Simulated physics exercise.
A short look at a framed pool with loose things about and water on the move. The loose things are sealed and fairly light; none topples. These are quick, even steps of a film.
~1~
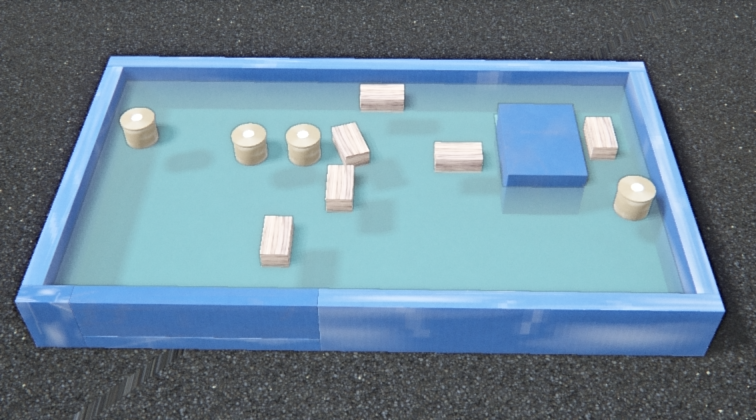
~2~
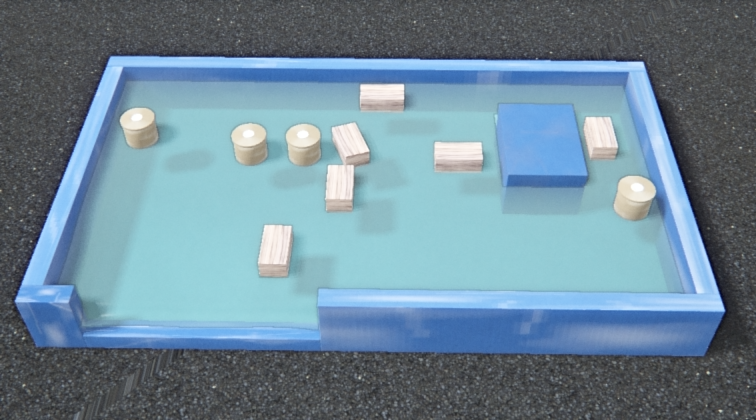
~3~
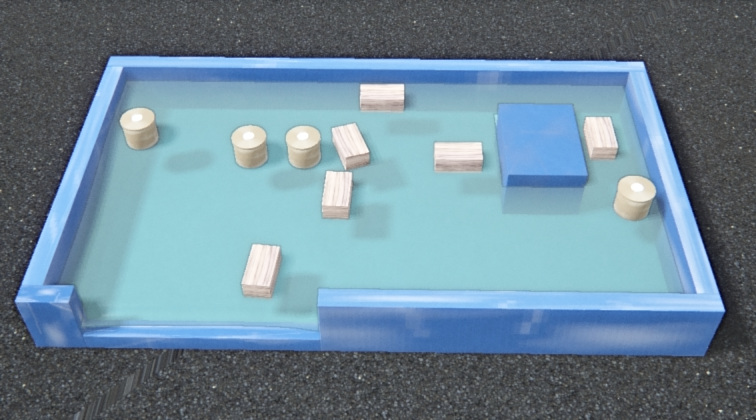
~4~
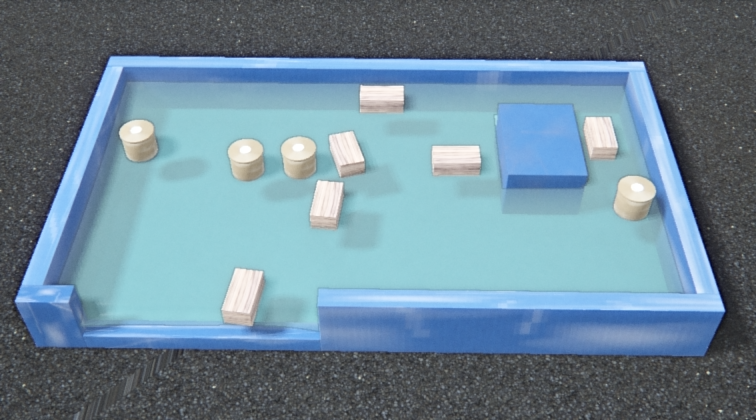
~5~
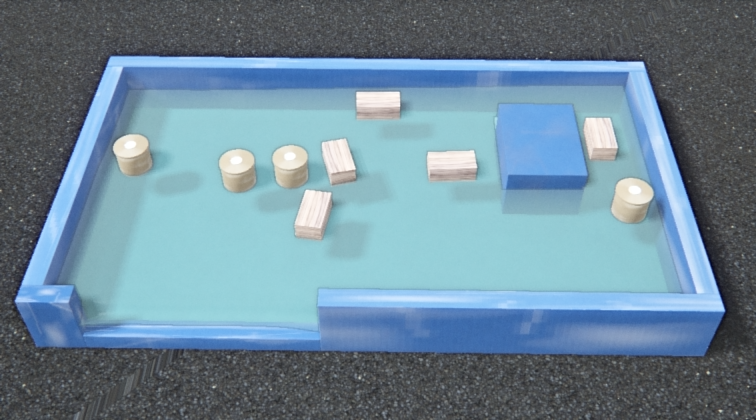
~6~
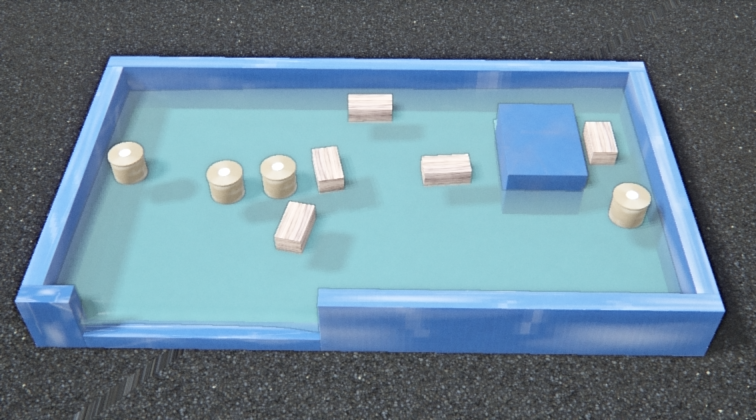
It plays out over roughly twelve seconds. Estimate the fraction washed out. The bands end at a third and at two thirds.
It is one to two thirds.
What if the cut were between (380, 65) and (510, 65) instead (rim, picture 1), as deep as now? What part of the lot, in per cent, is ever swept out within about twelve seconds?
Near 70 in a hundred.
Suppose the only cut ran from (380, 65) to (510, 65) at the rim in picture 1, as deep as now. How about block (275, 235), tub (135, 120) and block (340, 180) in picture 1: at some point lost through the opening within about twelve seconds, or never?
In turn: Still in, inside, through.
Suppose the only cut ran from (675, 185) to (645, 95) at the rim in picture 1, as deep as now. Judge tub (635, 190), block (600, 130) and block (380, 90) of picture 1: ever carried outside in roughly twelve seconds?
One after the other: Gone, carried outside, out.
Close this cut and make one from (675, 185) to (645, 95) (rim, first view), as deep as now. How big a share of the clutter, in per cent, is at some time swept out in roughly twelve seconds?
Near 30 in a hundred.
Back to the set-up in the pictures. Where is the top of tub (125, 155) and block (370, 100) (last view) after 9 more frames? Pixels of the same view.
Roughly at (105, 211) and (318, 117).
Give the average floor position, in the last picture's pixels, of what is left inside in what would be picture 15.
Near (338, 232).
A moment on, 1 of 10 are out; 9 afloat.
Next, 2 of 10 are out; 8 afloat.
Later, 4 of 10 are out; 6 afloat.
In the end, 6 of 10 are out; 4 afloat.
